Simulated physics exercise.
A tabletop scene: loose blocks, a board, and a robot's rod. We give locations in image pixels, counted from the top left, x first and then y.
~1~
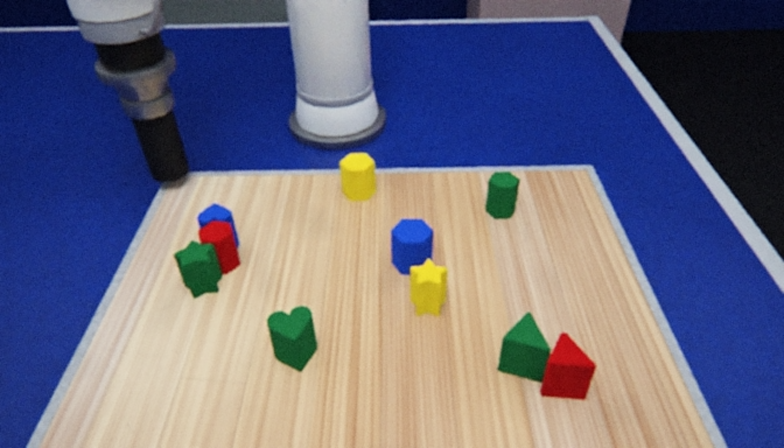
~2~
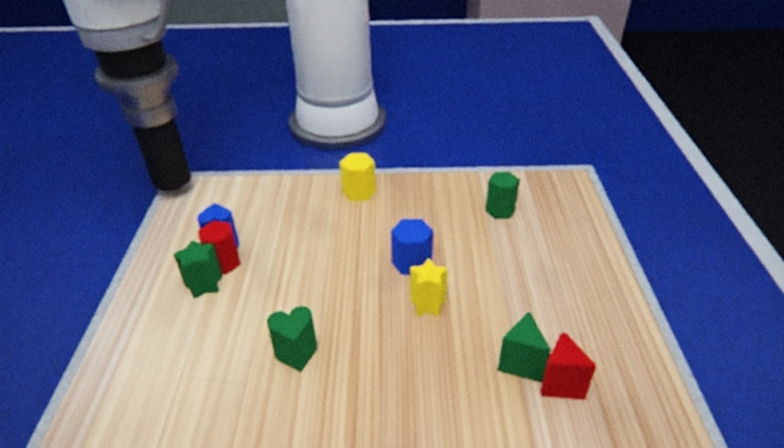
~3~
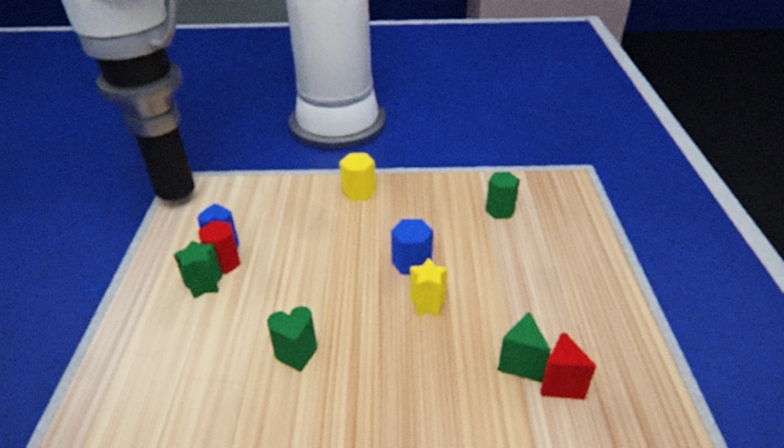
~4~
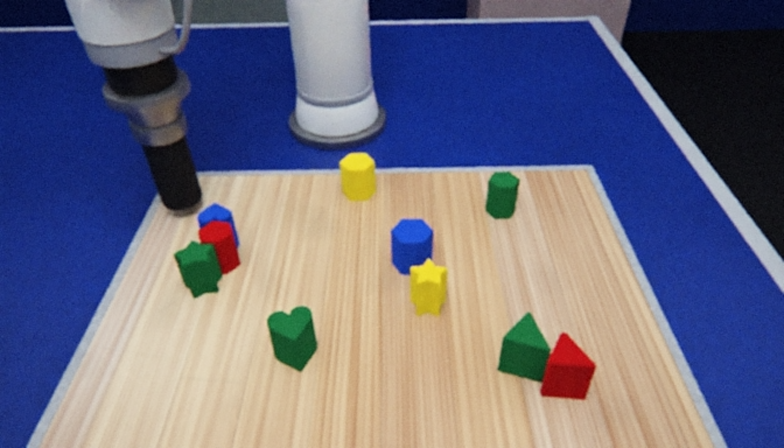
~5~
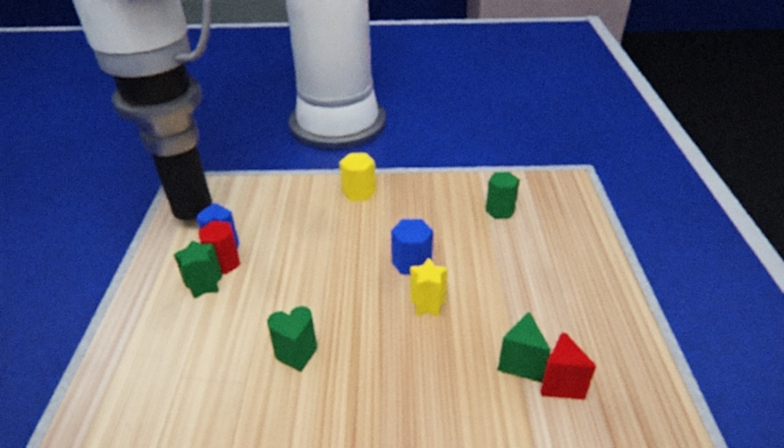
The robot's dark rod crept a short way down and slightly right along the board's upper left corner, nearing a blue block clustered with red and green ones, while all the colored blocks stayed still.
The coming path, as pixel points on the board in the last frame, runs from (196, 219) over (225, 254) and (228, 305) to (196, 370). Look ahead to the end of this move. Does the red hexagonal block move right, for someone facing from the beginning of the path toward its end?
Final answer: No.
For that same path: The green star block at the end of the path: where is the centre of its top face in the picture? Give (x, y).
By then it is at (169, 290).
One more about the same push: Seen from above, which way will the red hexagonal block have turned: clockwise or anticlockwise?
Rotation: Clockwise.
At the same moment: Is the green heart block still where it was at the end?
Going by the path, yes.
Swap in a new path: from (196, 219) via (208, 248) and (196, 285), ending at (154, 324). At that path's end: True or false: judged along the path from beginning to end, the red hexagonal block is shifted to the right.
The statement is false.
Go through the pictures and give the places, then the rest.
In the first picture, tip of the rod (171, 172), middles of tops, green star block (194, 252), blue heart block (214, 212), red hexagonal block (215, 231), green heart block (290, 321).
In the second picture, rod (172, 180), nothing pushed.
In the third picture, rod (176, 189), nothing pushed.
In the fourth picture, rod (182, 199), nothing pushed.
In the fifth picture, rod (193, 208), green star block (194, 252), blue heart block (214, 212), red hexagonal block (215, 231), green heart block (290, 321).
The first path, step by step. One third of the way, rod (223, 244); green star block (195, 257), turned 35° clockwise; blue heart block (249, 228); red hexagonal block (234, 249), turned 65° clockwise.
Two thirds of the way, rod (225, 295); green star block (176, 283); blue heart block (258, 233), turned 50° anticlockwise; red hexagonal block (253, 286), turned 40° clockwise.
At the end, rod (192, 360); green star block (169, 290), turned 160° clockwise; blue heart block (258, 233), turned 50° anticlockwise; red hexagonal block (255, 289), turned 30° clockwise; green heart block unmoved.
